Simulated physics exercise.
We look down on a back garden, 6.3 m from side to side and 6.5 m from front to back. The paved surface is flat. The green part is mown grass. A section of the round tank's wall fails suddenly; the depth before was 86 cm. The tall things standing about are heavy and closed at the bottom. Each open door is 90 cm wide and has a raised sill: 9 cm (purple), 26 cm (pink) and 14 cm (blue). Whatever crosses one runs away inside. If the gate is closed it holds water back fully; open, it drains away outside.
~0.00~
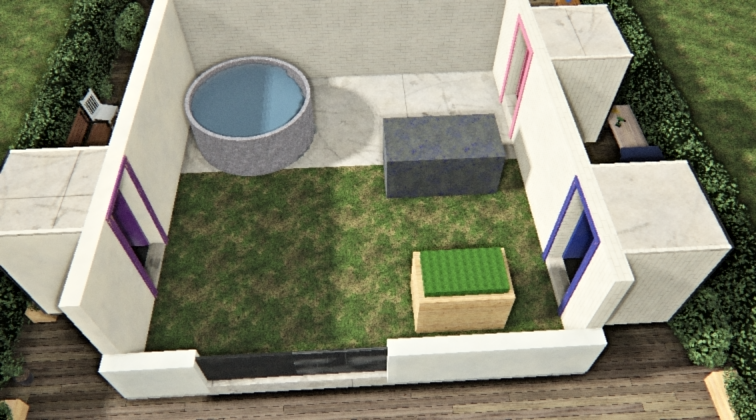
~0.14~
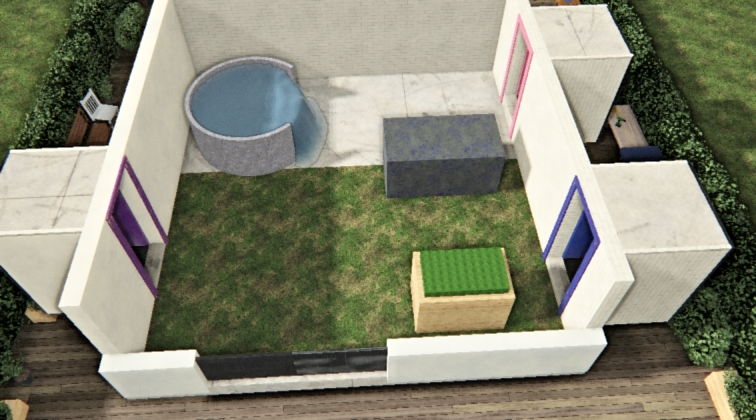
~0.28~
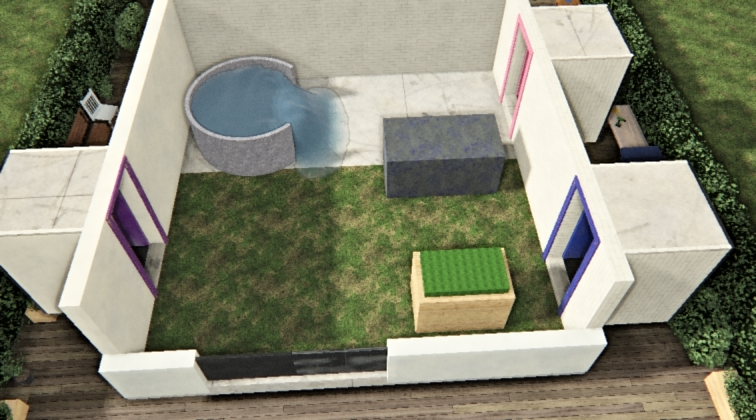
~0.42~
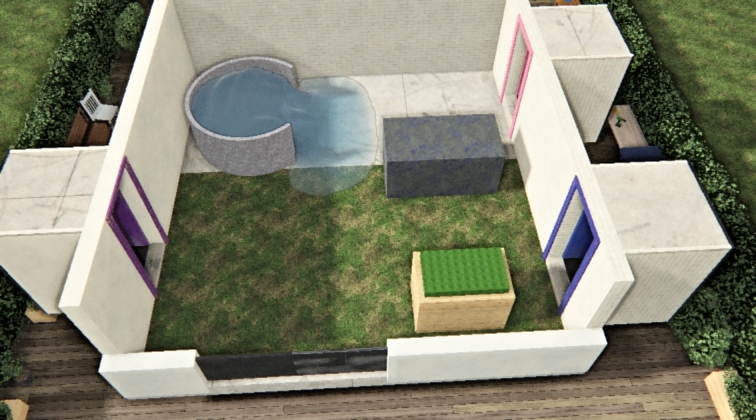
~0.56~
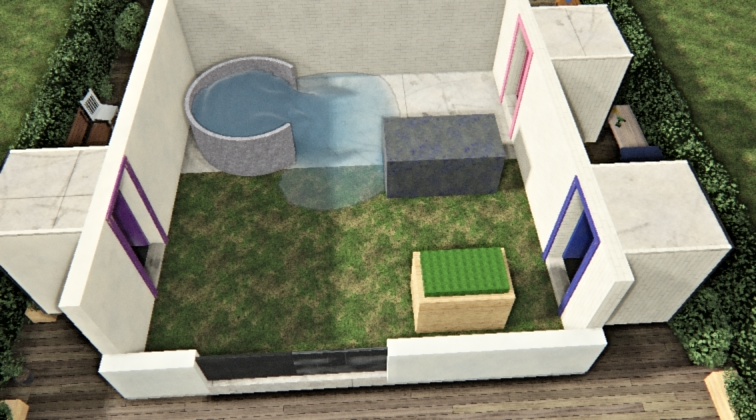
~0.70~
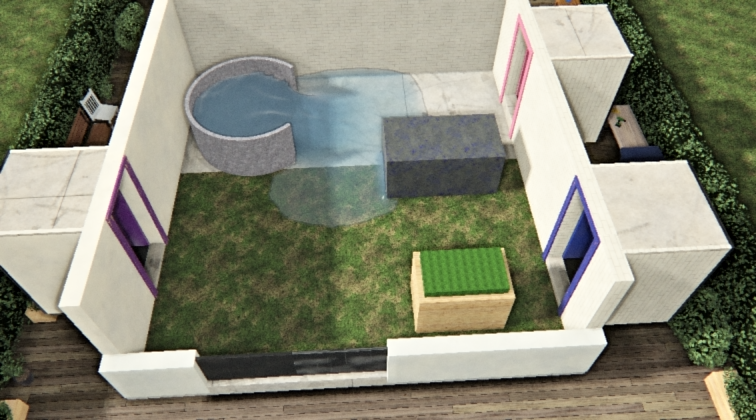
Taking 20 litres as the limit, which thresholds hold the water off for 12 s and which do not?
Door by door: At the purple door it keeps below the limit; at the pink door it exceeds the limit; at the blue door it does not reach the limit.
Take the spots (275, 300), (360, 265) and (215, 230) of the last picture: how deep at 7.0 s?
Roughly 5, 7 and 2 cm, in turn.
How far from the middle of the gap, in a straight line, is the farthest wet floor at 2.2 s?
Some 4.6 m out.
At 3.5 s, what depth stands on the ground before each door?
Depths in cm: Purple 0, pink 27, blue 5.
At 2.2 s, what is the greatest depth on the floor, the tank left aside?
About 52 cm.
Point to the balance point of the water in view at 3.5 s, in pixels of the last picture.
Around (394, 143).
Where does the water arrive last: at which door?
It is the purple one.
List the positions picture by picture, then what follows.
Still water, 86 cm deep, in the round tank at (249, 99), in the first picture.
The front is at (305, 99), 0.9 m from the gap at (309, 117); 0.4 m2 of floor is under water; 86 cm left at the back of the round tank, in the second picture.
Water pours out at (310, 120) and has run 1.2 m, to (326, 90); deepest outside 50 cm, 86 cm at the round tank's back, in the third picture.
The front is at (334, 77), 1.7 m from the gap at (310, 122); 3.9 m2 of floor is under water; 80 cm left at the back of the round tank, in the fourth picture.
The front is at (373, 75), 2.1 m from the gap at (310, 123); 6.1 m2 of floor is under water; 73 cm left at the back of the round tank, in the fifth picture.
The front is at (406, 74), 2.6 m from the gap at (310, 123); 8.2 m2 of floor is under water; 75 cm left at the back of the round tank, in the sixth picture.
After 1.4 s water covers 40 % of the floor and is deepest (48 cm) near (491, 71); purple door not reached, pink door 28 cm at the sill, 0 L in, blue door not reached.
After 2.2 s water covers 50 % of the floor and is deepest (52 cm) near (486, 82); purple door not reached, pink door 46 cm at the sill, 37 L in, blue door not reached.
After 3.5 s water covers 75 % of the floor and is deepest (35 cm) near (465, 144); purple door not reached, pink door 27 cm at the sill, 100 L in, blue door 5 cm at the sill, 0 L in.
After 7.0 s water covers 95 % of the floor and is deepest (20 cm) near (199, 82); purple door not reached, pink door 12 cm at the sill, 102 L in, blue door 11 cm at the sill, 0 L in.
After 12.0 s water covers 100 % of the floor and is deepest (12 cm) near (302, 365); purple door 9 cm at the sill, 1 L in, pink door 6 cm at the sill, 102 L in, blue door 8 cm at the sill, 0 L in.
